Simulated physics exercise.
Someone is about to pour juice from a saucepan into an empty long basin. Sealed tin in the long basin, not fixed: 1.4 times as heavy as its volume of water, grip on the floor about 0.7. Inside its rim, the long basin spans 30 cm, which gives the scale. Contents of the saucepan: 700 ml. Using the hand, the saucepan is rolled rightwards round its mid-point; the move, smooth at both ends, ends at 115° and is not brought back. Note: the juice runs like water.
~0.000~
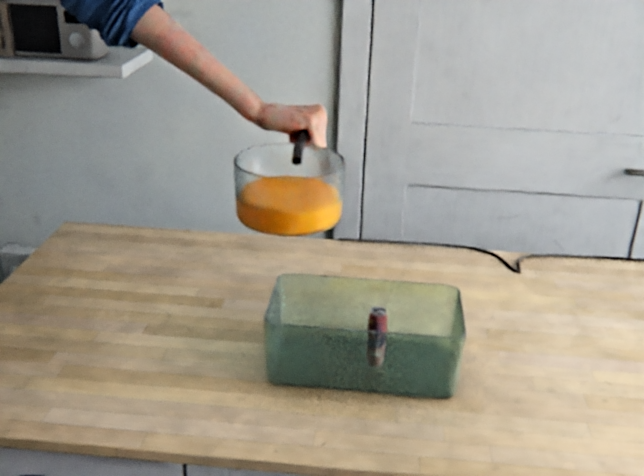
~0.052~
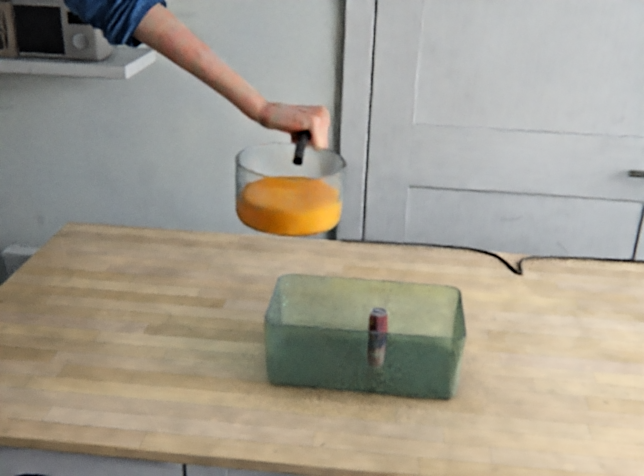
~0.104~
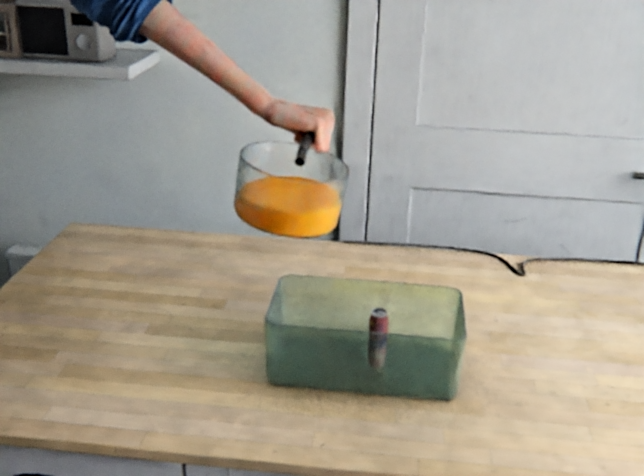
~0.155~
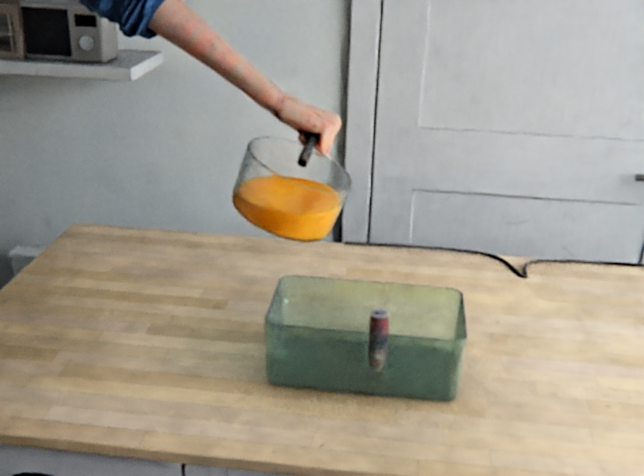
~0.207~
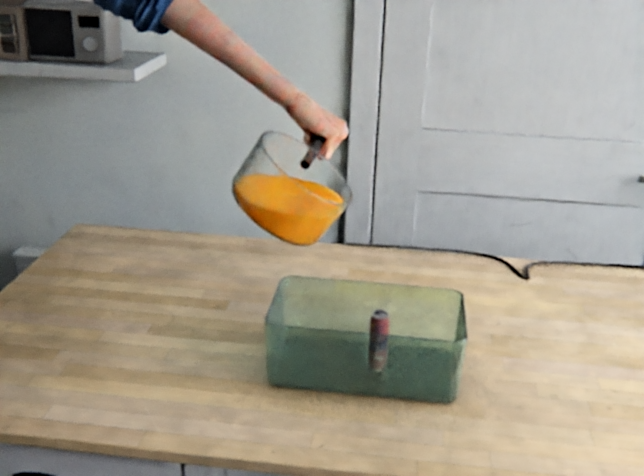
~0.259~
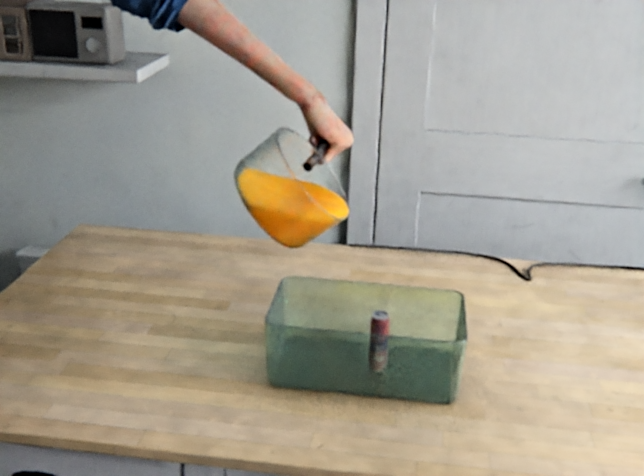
A hand tilts a clear saucepan of orange juice rightwards above a green basin.
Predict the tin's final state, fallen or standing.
I predict it is fallen.
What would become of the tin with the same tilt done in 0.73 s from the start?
The tin goes over.
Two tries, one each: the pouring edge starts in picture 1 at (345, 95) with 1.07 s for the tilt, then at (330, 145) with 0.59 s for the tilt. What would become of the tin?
Trial 1 - tin tips; trial 2 - tin tips.
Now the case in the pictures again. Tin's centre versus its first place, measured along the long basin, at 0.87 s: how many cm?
Reading: Roughly 6 cm.
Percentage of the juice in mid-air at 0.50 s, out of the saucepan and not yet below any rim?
Estimate: About 54 % of all of it.
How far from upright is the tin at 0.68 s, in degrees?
Roughly 15°.
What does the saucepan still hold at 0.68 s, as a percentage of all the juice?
Near 5 percent, more or less.
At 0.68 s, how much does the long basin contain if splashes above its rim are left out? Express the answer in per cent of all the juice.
Some 84 percent.
By 0.50 s the tilt is 111° and 21 per cent is still to pour; the tin stands where it began.
By 0.68 s the tilt is 115° and 5 per cent is still to pour; the tin leans 13°.
By 0.87 s the tilt is 115° and 0 per cent is still to pour; the tin leans 48°.
By 1.07 s the tilt is 115° and 0 per cent is still to pour; the tin lies on its side.
At rest the tin lies on its side.
